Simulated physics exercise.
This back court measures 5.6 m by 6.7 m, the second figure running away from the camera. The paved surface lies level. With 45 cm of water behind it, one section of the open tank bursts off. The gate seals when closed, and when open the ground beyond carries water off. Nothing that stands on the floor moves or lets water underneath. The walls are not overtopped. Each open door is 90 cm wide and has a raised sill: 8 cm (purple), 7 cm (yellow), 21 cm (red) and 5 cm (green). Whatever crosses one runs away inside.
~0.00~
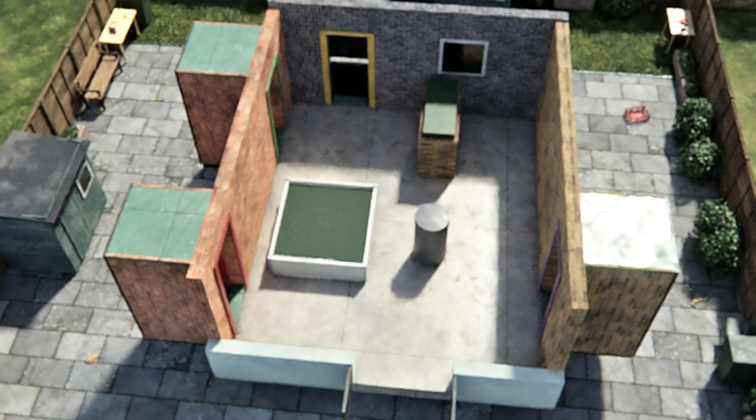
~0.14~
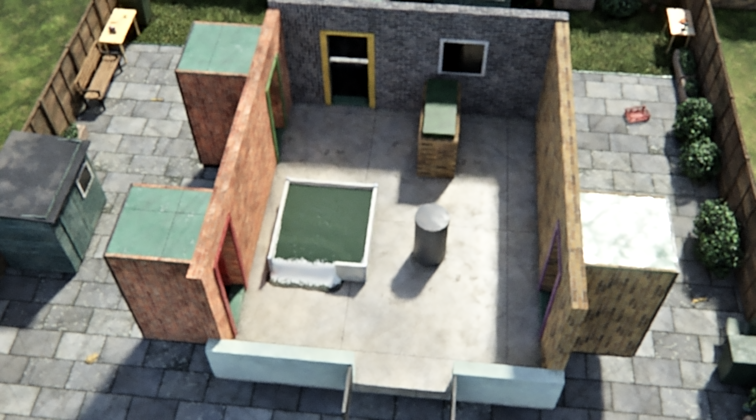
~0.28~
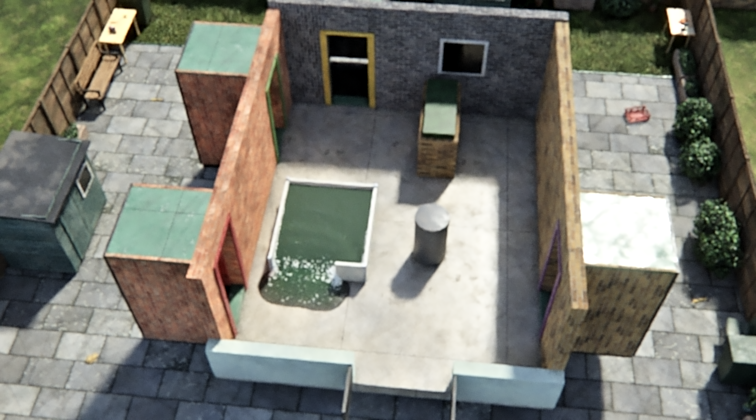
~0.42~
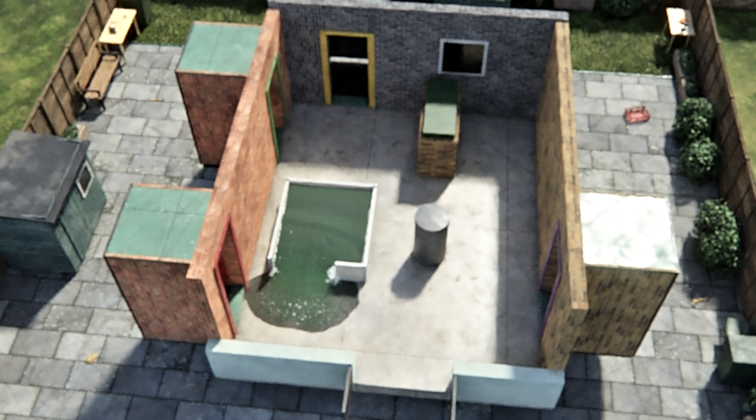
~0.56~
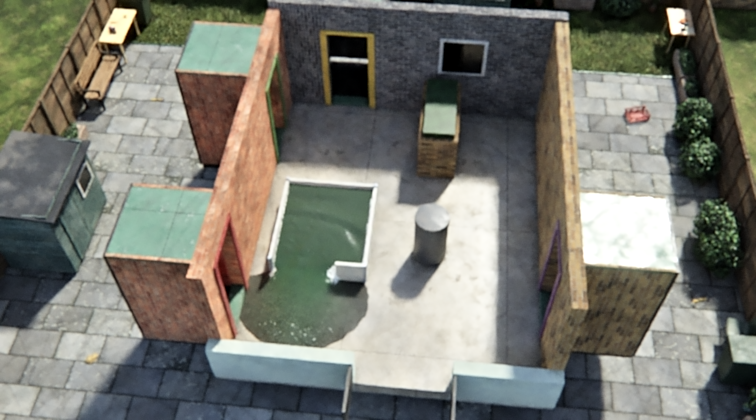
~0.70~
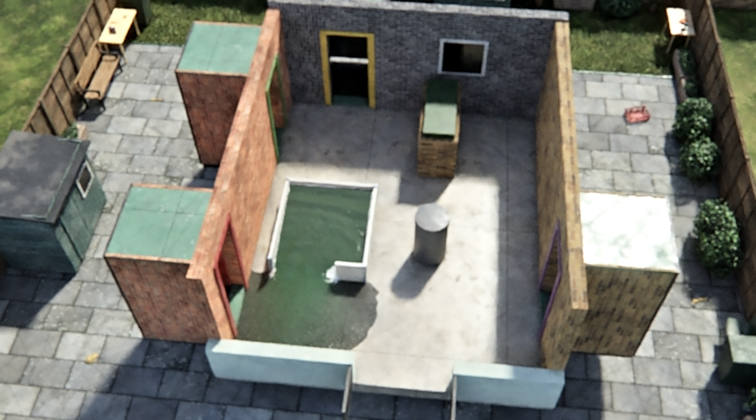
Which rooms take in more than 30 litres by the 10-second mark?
Within that time: At the purple door it stays under the limit; at the yellow door it keeps below the limit; at the red door it stays under the limit; at the green door it keeps below the limit.
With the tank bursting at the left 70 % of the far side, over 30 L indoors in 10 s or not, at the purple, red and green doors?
Against that limit: Purple not over, red below, green over.
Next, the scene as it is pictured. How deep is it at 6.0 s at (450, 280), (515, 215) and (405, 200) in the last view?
About 3, 4 and 0 cm.
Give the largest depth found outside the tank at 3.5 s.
Up to some 18 cm.
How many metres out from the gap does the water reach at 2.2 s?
About 3.4 m.
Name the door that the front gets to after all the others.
It is the yellow one.
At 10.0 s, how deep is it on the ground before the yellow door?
Roughly 2.5 cm deep.
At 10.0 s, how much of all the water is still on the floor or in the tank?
About 86 per cent.
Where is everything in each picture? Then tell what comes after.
The open tank at (325, 223) is whole and still, 45 cm deep, in the first picture.
Water pours out at (305, 271) and has run 0.7 m, to (338, 286); typically 5 cm deep outside, 45 cm at the open tank's back, in the second picture.
The front is at (329, 307), 0.9 m from the gap at (305, 271); 0.9 m2 of floor is under water; 45 cm left at the back of the open tank, in the third picture.
The front is at (315, 328), 1.2 m from the gap at (305, 271); 1.7 m2 of floor is under water; 45 cm left at the back of the open tank, in the fourth picture.
Water pours out at (305, 271) and has run 1.6 m, to (309, 348); typically 5 cm deep outside, 45 cm at the open tank's back, in the fifth picture.
Water pours out at (305, 271) and has run 2.0 m, to a hidden place; typically 4 cm deep outside, 41 cm at the open tank's back, in the sixth picture.
After 1.4 s water covers 15 % of the floor and is deepest (39 cm) near (232, 350); purple door not reached, yellow door not reached, red door 16 cm at the sill, 0 L in, green door not reached.
After 2.2 s water covers 20 % of the floor and is deepest (31 cm) near (242, 351); purple door not reached, yellow door not reached, red door 23 cm at the sill, 1 L in, green door not reached.
After 3.5 s water covers 35 % of the floor and is deepest (18 cm) near (230, 359); purple door not reached, yellow door not reached, red door 18 cm at the sill, 8 L in, green door not reached.
After 6.0 s water covers 55 % of the floor and is deepest (12 cm) near (230, 359); purple door 9 cm at the sill, 7 L in, yellow door not reached, red door 11 cm at the sill, 8 L in, green door 3 cm at the sill, 0 L in.
After 10.0 s water covers 85 % of the floor and is deepest (8 cm) near (487, 120); purple door 6 cm at the sill, 10 L in, yellow door 3 cm at the sill, 0 L in, red door 5 cm at the sill, 8 L in, green door 2 cm at the sill, 0 L in.
